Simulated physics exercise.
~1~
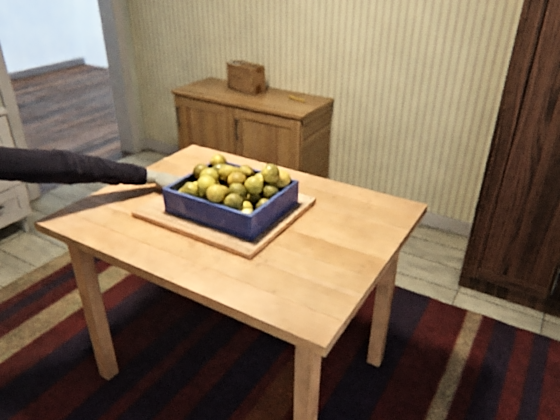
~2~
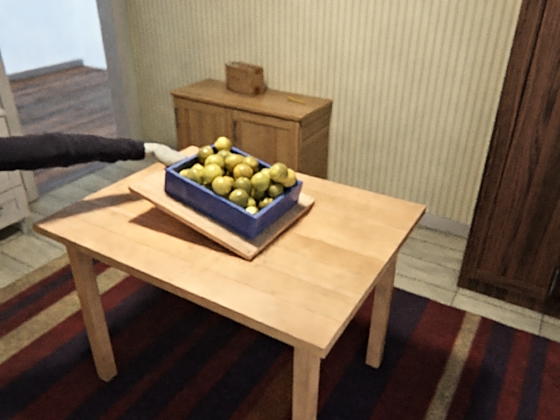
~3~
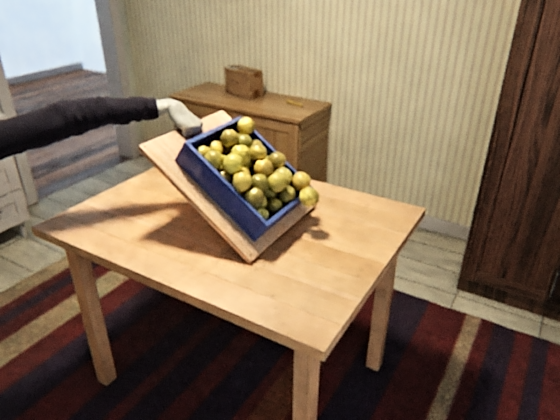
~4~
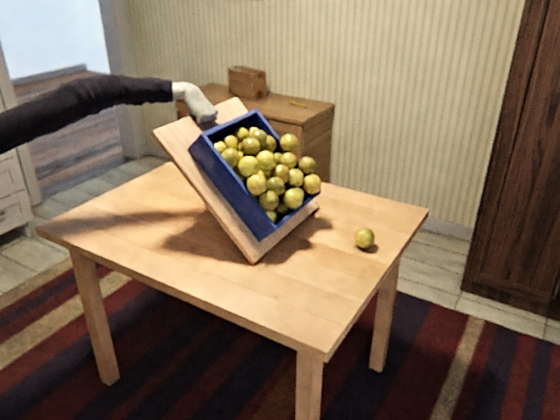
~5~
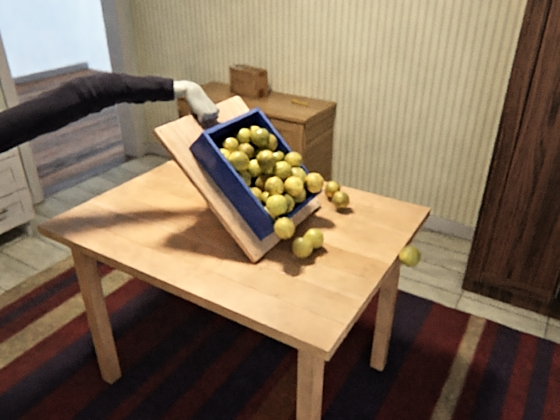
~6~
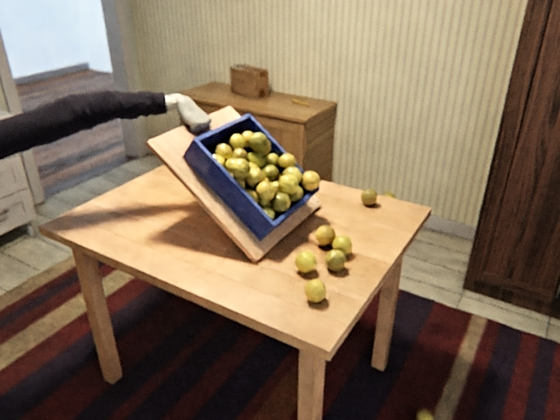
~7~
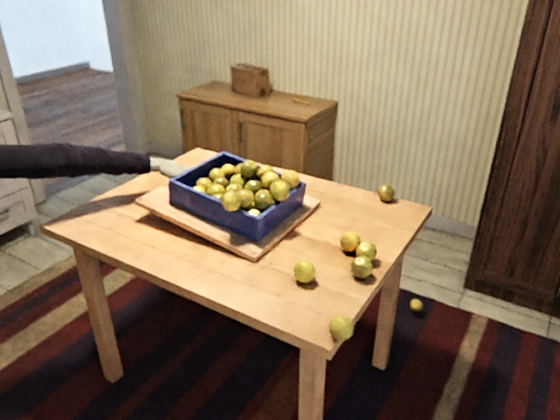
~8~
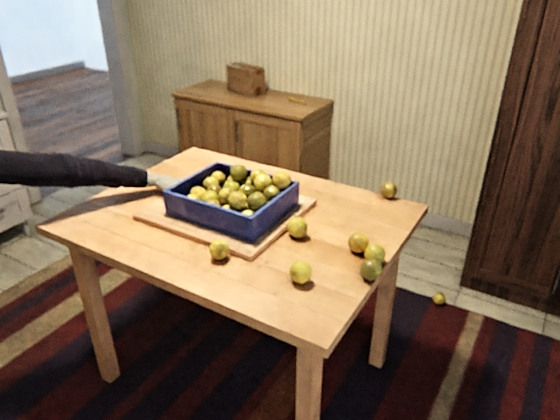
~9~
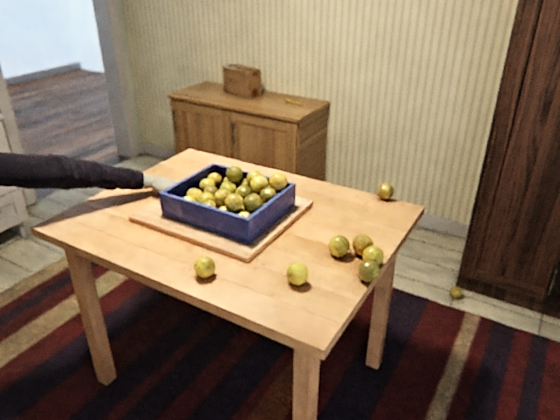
On a wooden table, a hand tips a crate of yellow apples, spilling some, then lowers it.
